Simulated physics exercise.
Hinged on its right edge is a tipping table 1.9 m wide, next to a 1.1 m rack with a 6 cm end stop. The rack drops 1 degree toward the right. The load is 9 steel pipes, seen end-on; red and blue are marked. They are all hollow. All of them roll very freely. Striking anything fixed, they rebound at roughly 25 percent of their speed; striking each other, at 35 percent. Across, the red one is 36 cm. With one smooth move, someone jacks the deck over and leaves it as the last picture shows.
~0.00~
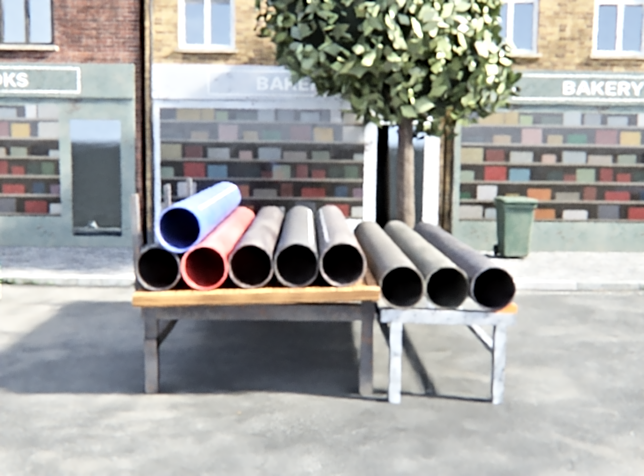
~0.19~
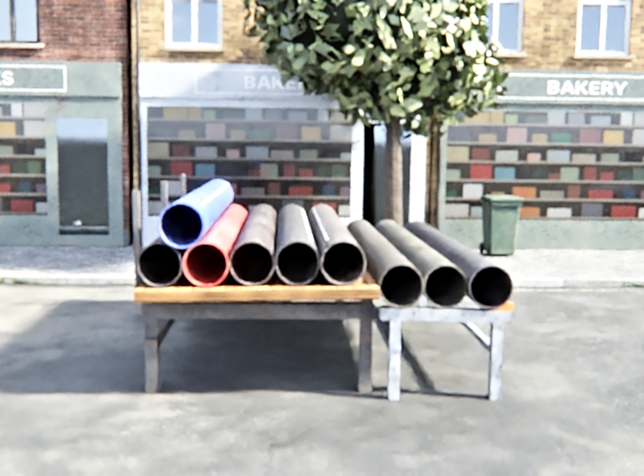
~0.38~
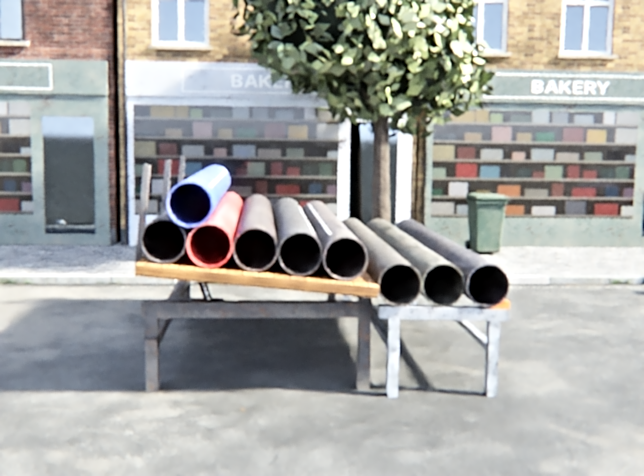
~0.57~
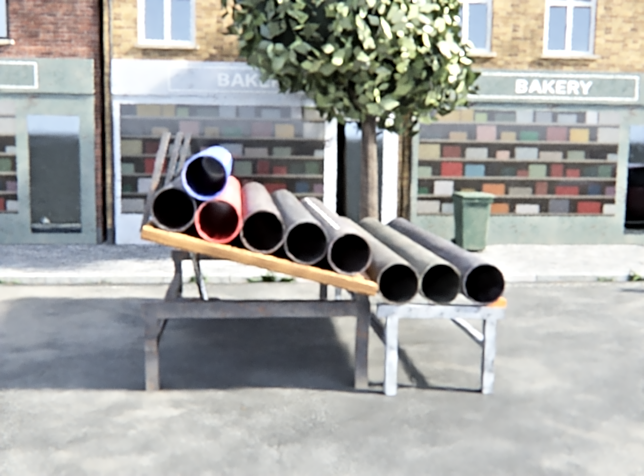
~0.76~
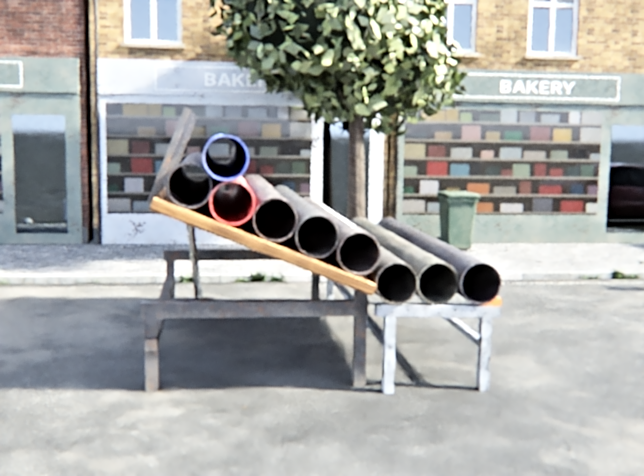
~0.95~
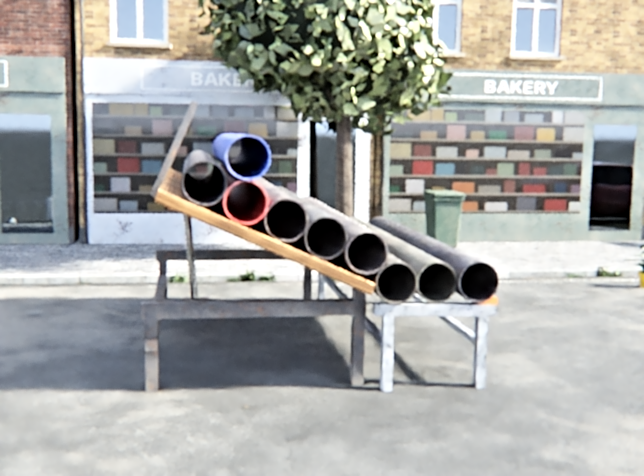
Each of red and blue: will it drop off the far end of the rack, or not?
Verdict: Red does not; blue does so.
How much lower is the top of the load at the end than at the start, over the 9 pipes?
Roughly 25 cm.
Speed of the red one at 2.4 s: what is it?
Estimated speed near 0.4 m/s.
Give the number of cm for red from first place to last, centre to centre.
For red, around 160.
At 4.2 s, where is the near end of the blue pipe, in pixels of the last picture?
Roughly at (521, 246) in the last picture.
After 2.4 s, red is on the deck, 100 cm from the hinge, rolling right; blue is up on others, 85 cm from the rack's far end, rolling right; 1 past the stop so far.
After 4.2 s, red is on the deck, 45 cm from the hinge, rolling right; blue is over the stop and falling; 3 past the stop so far.
At rest (7.3 s), red is on the rack, 85 cm from the rack's far end; blue is beyond the stop, on the ground; 5 past the stop so far.
